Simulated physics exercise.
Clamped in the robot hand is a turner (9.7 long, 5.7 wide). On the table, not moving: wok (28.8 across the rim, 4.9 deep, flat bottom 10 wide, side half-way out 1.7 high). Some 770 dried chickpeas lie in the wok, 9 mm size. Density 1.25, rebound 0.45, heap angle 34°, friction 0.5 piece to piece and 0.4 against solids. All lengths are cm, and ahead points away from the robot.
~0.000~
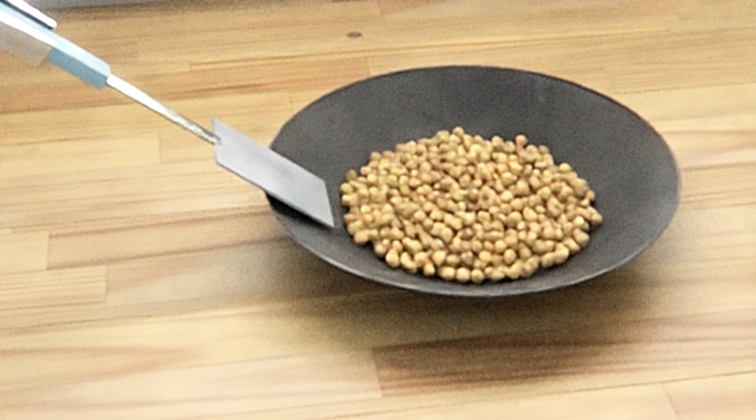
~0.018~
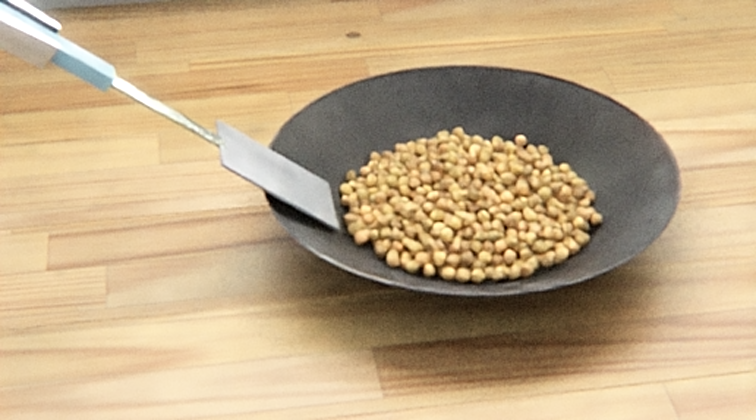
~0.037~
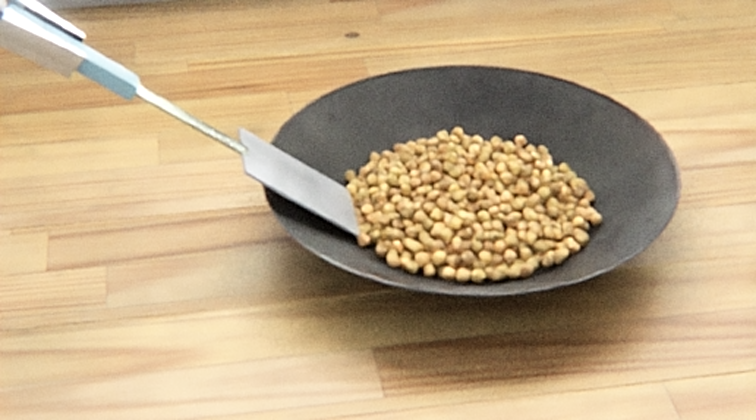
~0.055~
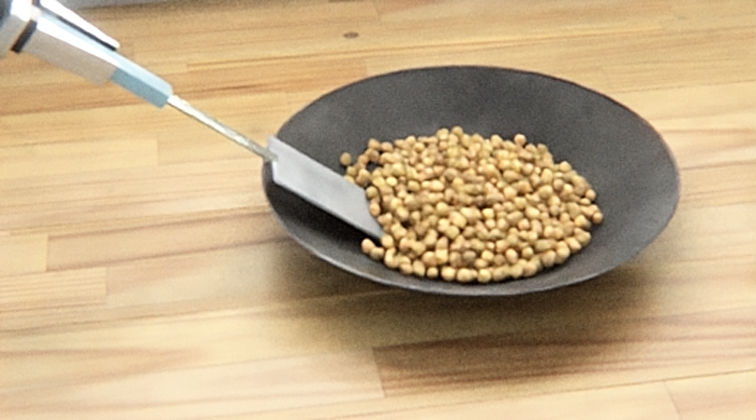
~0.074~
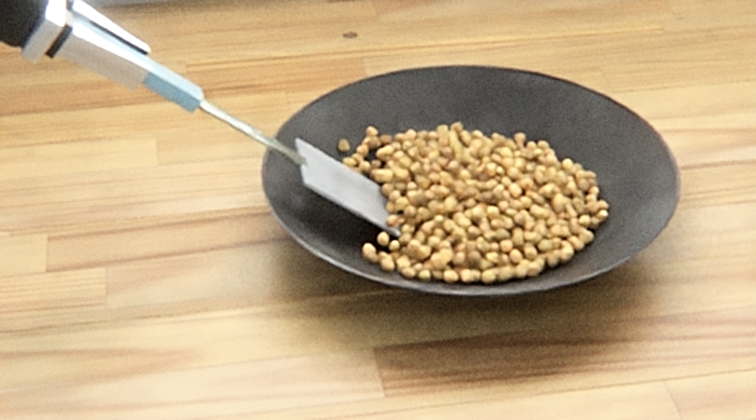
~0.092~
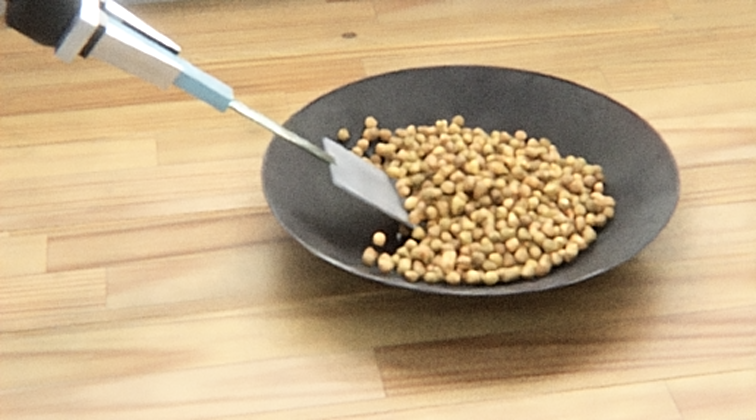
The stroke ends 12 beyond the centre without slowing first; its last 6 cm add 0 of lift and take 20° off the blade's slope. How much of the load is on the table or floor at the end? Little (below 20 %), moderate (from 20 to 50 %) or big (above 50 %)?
Share on the table or floor: Moderate (from 20 to 50 %).
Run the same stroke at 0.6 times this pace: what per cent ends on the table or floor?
About 15 per cent.
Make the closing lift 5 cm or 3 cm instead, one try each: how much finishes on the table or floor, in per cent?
Some 25 and 25 per cent.
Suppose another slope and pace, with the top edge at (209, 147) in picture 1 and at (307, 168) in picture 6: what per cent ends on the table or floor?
Some 25 per cent.
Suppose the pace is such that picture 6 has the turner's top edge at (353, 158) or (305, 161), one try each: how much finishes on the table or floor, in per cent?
About 30 and 25 per cent.
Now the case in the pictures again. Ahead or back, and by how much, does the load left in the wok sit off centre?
Some 2.5 cm ahead.
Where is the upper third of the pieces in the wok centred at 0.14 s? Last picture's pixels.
Around (513, 186).
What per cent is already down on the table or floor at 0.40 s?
About 25 per cent.
By 0.14 s, sloping 39°, highest piece 6 above the table; 770 in the wok.
By 0.18 s, sloping 34°, highest piece 7 above the table; 770 in the wok.
By 0.40 s, sloping 19°, highest piece 5 above the table; 564 in the wok, 205 on the table or floor, 1 on the blade or in flight.
By 1.45 s, sloping 19°, highest piece 5 above the table; 564 in the wok, 206 on the table or floor.
Final count, 564 in the wok, 206 on the table or floor. That is 27 % on the table or floor.
